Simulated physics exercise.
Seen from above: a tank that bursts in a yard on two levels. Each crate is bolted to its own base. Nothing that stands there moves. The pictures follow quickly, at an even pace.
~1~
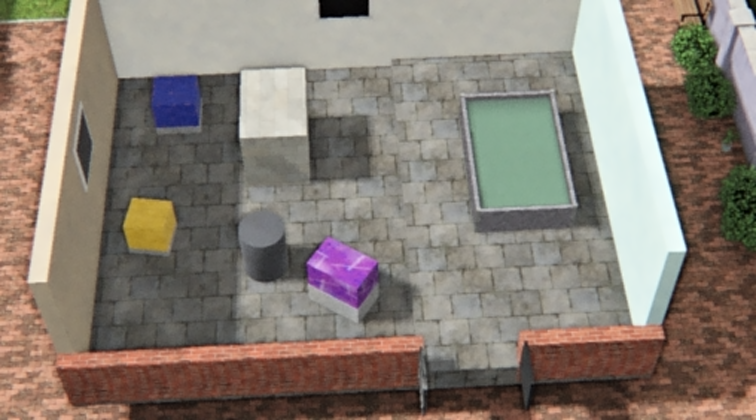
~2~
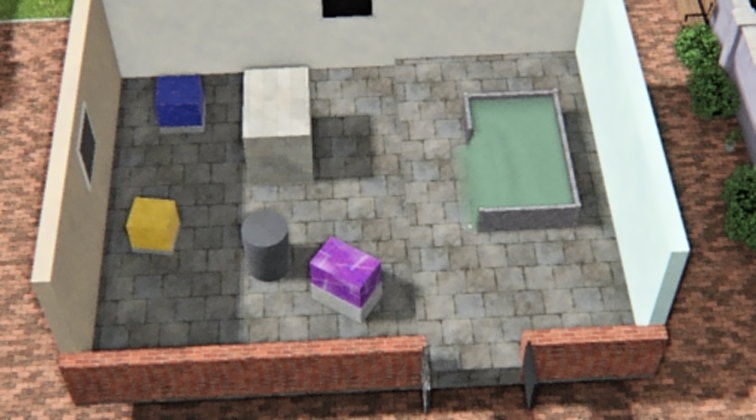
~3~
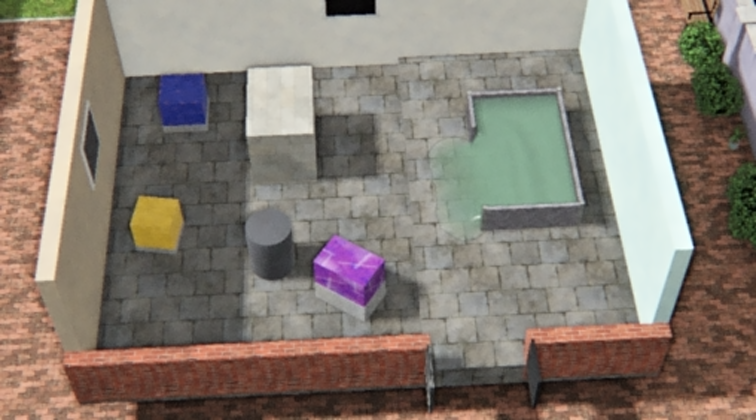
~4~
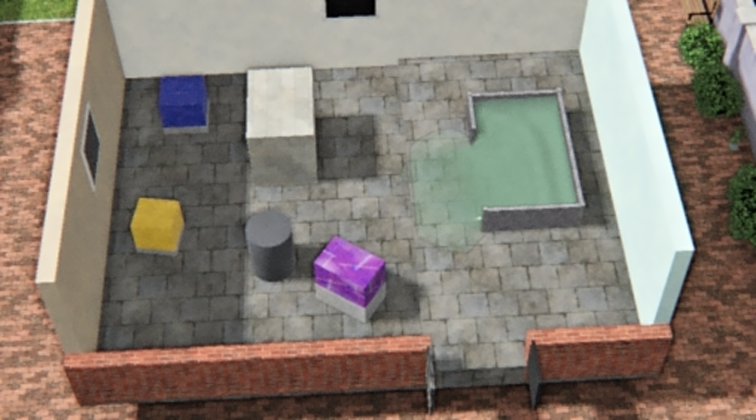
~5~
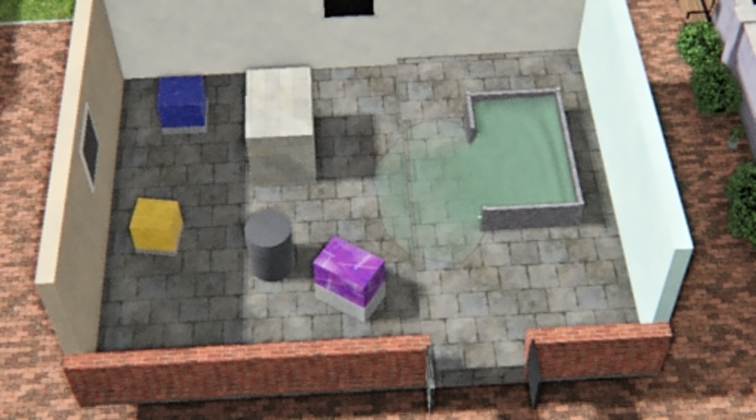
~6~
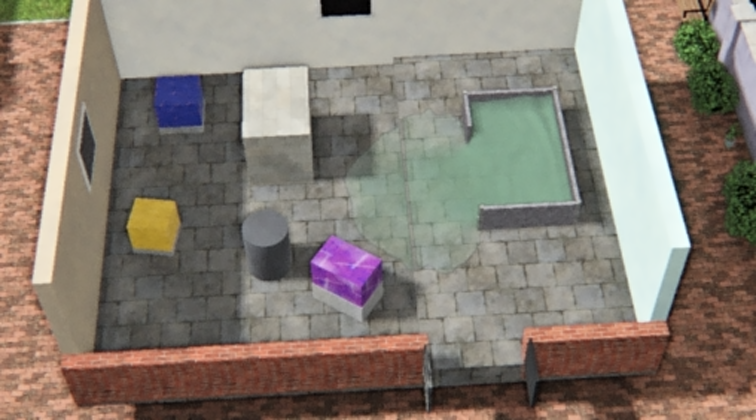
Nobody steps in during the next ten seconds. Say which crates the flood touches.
The blue crate keeps dry; the yellow crate is soaked; the purple crate keeps dry.
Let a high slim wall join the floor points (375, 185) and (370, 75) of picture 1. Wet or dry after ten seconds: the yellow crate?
Yellow crate takes water.
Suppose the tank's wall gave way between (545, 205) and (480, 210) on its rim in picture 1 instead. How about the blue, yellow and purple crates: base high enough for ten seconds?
My reading: Blue escapes it, yellow stays dry, purple escapes it.
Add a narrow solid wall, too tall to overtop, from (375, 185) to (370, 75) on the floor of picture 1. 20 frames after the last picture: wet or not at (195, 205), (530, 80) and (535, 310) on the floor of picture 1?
In turn: Wet, dry, clear.
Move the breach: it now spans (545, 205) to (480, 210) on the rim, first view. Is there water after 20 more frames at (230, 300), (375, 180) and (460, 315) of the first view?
One after the other: Dry, not flooded, under water.
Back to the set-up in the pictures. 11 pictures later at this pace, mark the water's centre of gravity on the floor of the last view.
I would point to (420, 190).
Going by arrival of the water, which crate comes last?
That is the blue-painted one.
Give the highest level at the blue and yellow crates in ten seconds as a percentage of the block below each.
About 50 and 190 per cent.
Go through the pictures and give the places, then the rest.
In the first picture, still water in the open tank at (516, 152).
In the second picture, water pours out at (476, 183) and has run to (459, 148).
In the third picture, water pours out at (480, 182) and has run to (441, 147).
In the fourth picture, water pours out at (480, 184) and has run to (419, 144).
In the fifth picture, the front is at (380, 168), out from the gap at (479, 182).
In the sixth picture, water pours out at (476, 182) and has run to (350, 180).
A moment on, water covers 20 % of the floor; the blue crate not reached, the yellow crate not reached, the purple crate water round its plinth.
Next, water covers 30 % of the floor; the blue crate not reached, the yellow crate water round its plinth, the purple crate water round its plinth.
Then, water covers 50 % of the floor; the blue crate not reached, the yellow crate water round its plinth, the purple crate water round its plinth.
Later, water covers 65 % of the floor; the blue crate water round its plinth, the yellow crate water round its plinth, the purple crate water round its plinth.
In the end, water covers 65 % of the floor; the blue crate stayed above the water, the yellow crate was topped, the purple crate stayed above the water.
